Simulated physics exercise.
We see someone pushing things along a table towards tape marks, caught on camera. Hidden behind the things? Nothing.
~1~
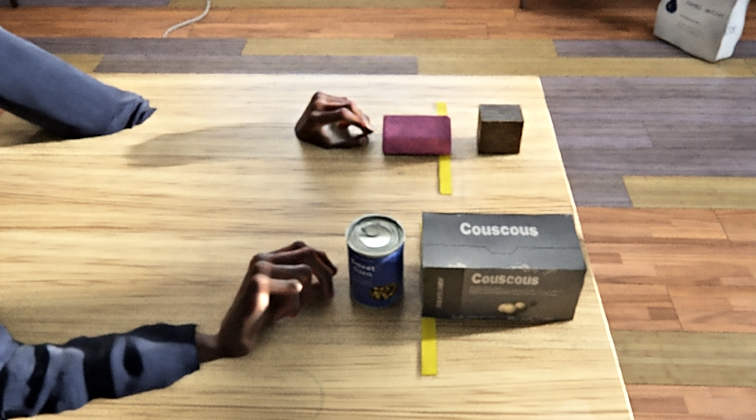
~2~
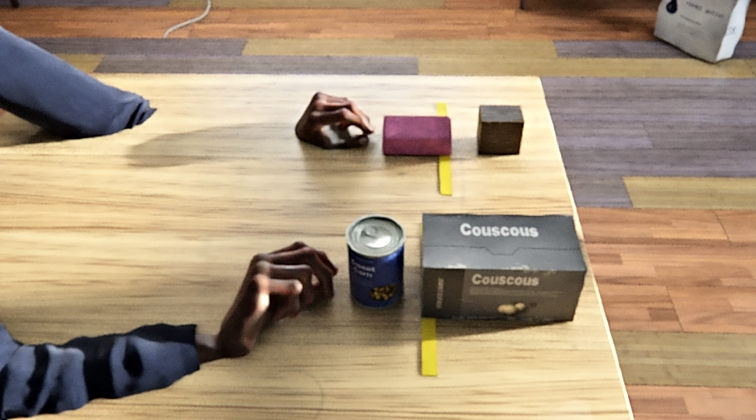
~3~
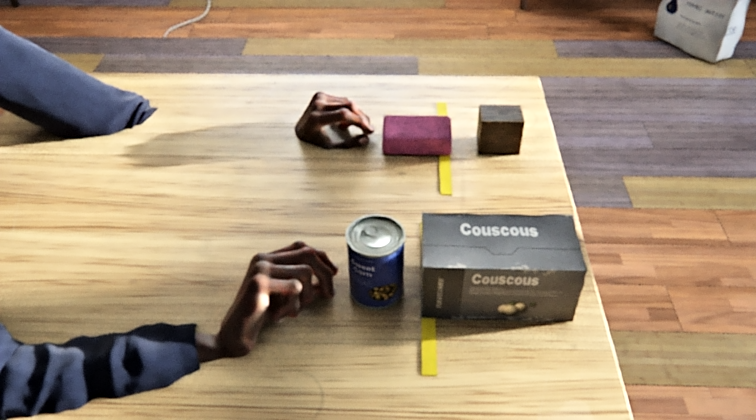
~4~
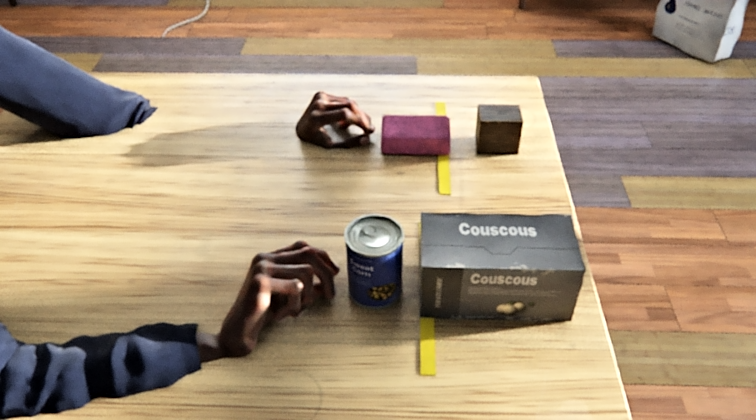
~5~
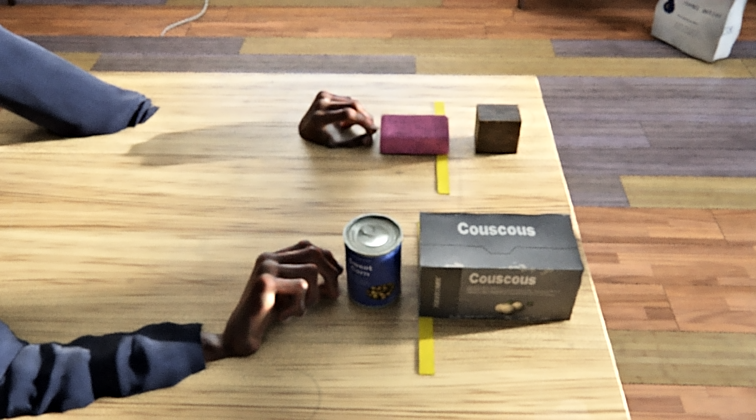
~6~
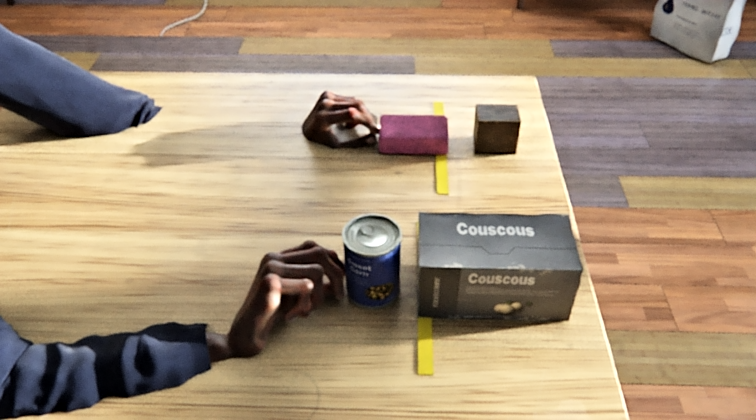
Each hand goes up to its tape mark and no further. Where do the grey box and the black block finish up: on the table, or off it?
They finish like this: Grey box - on the table, black block - on the table.
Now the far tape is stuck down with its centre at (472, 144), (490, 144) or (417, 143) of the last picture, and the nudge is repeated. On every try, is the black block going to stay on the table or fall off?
Well, it does not stay on the first time, does not stay on the second time and does not go over the third time.
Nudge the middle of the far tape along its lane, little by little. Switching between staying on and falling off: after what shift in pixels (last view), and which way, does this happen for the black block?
Shift needed: Around 20 pixels, direction right.
Then, 0.54 s later than the last frame, grey box shifted a little near (529, 267); black block shifted a little near (510, 129).
Then, 0.76 s later than the last frame, grey box shifted a little near (552, 267); black block shifted about its own width near (528, 129).
When it is over, the grey box stays on the table, near (568, 268); the black block stays on the table, near (539, 129).
